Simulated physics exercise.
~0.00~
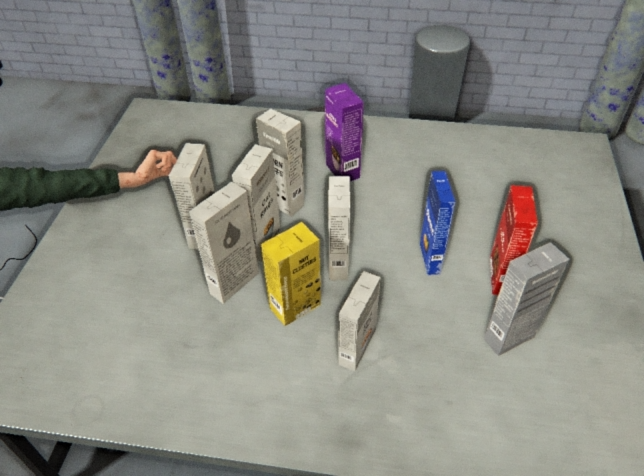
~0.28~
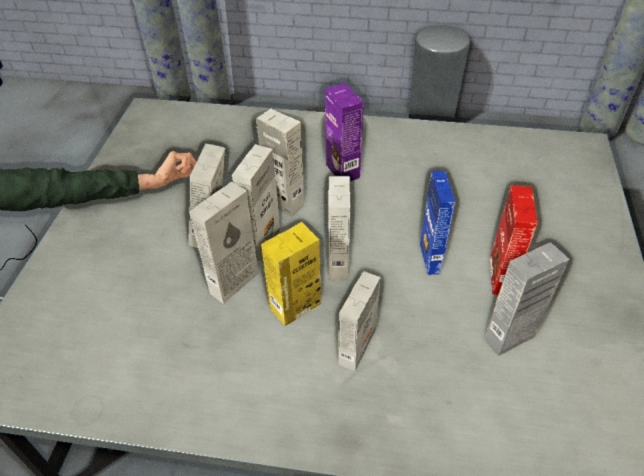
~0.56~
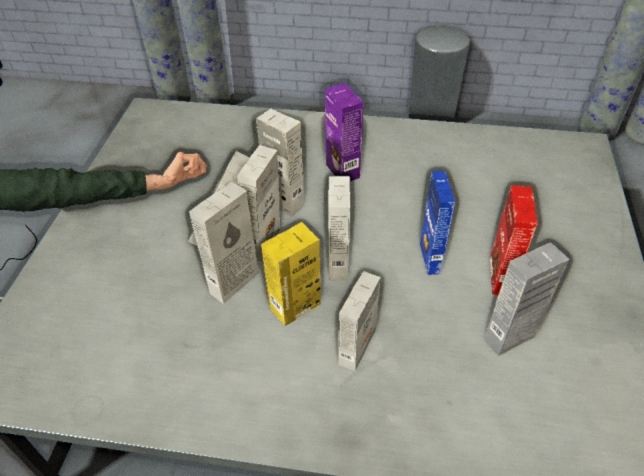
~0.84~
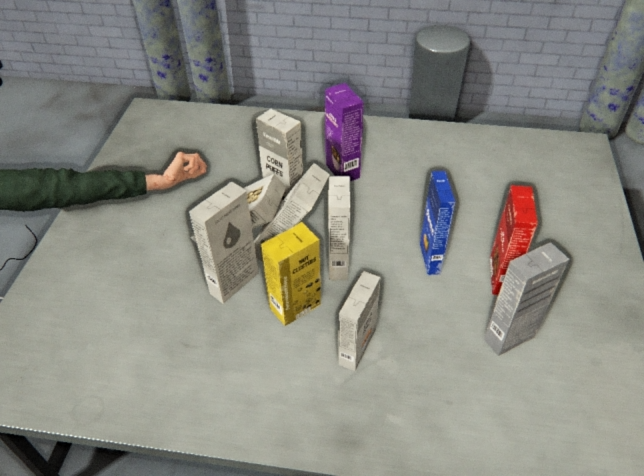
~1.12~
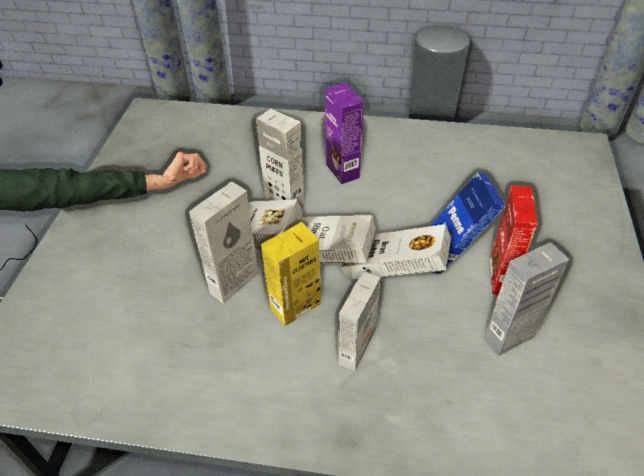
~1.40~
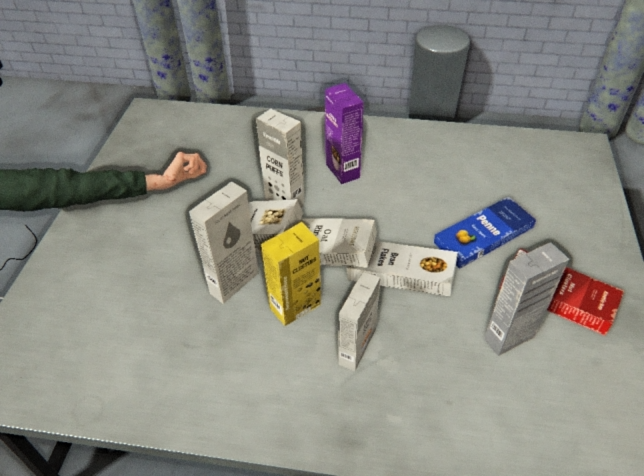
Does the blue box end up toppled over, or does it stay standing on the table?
The blue box topples over and ends up lying flat on the table.
